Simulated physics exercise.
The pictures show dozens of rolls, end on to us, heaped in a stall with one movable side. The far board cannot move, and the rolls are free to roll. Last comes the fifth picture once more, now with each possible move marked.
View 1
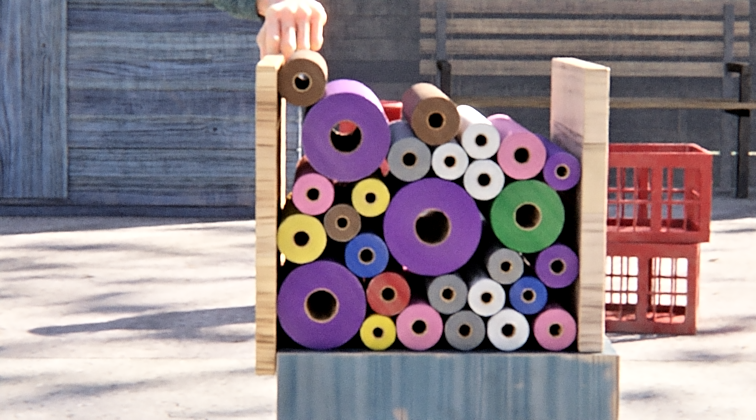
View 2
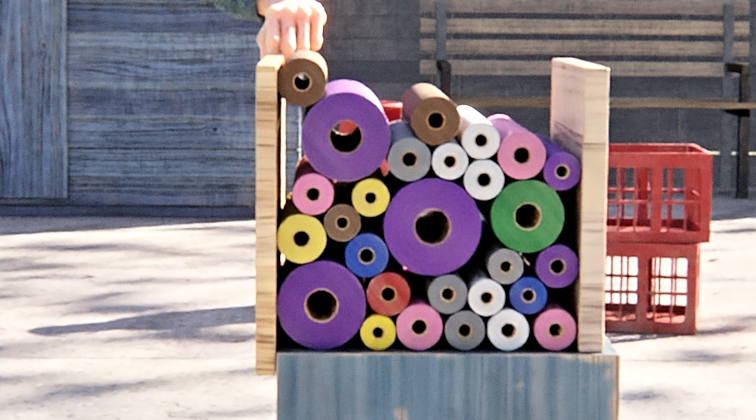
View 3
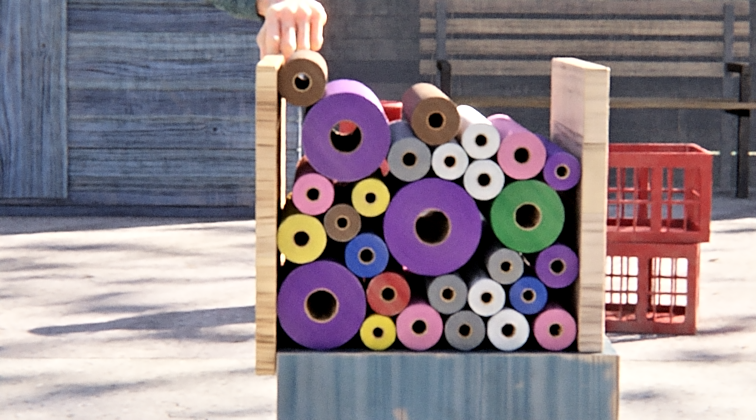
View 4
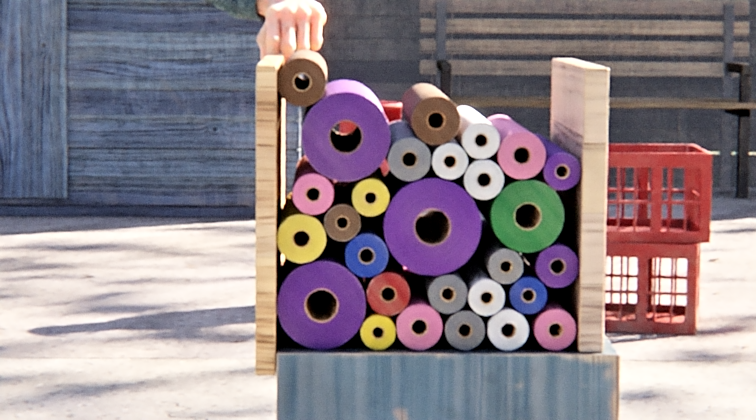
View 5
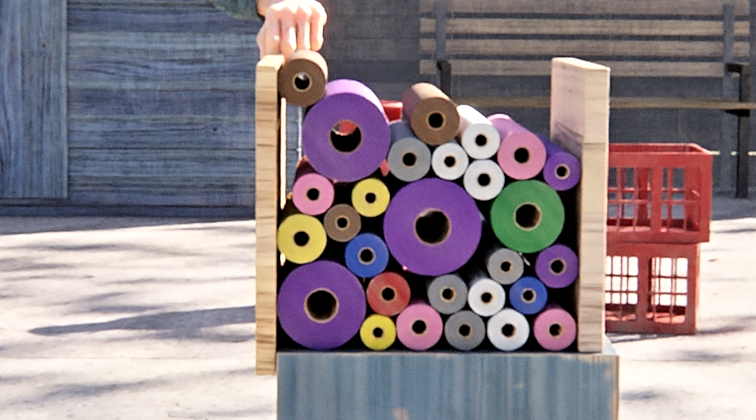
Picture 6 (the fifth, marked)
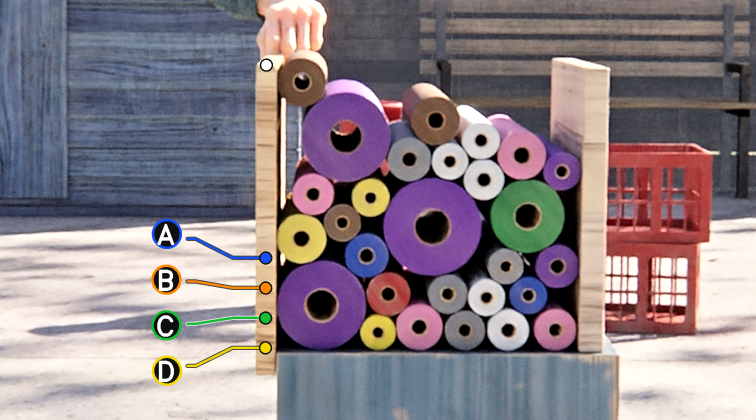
A hand rested on a brown roll at the top left of a wooden stall packed with colorful rolls, above a blue base, and neither the hand nor the rolls visibly moved.
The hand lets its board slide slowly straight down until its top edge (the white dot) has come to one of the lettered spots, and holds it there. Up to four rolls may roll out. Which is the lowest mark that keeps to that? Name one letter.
The answer is mark A.
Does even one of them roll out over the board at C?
Yes, at C.
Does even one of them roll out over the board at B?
Yes, at B.
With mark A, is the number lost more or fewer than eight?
At A, fewer than eight.
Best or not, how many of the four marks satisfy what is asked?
The number is one.
On the copy, A at (266, 258); B at (266, 288); C at (266, 318); D at (265, 348); the white dot at (266, 65).
On A. First, top of the board (277, 149).
Then, top of the board (277, 244).
Finally, top of the board (277, 257), one out over the board.
By contrast, B more than four out over the board; C more than four out over the board; D more than four out over the board.
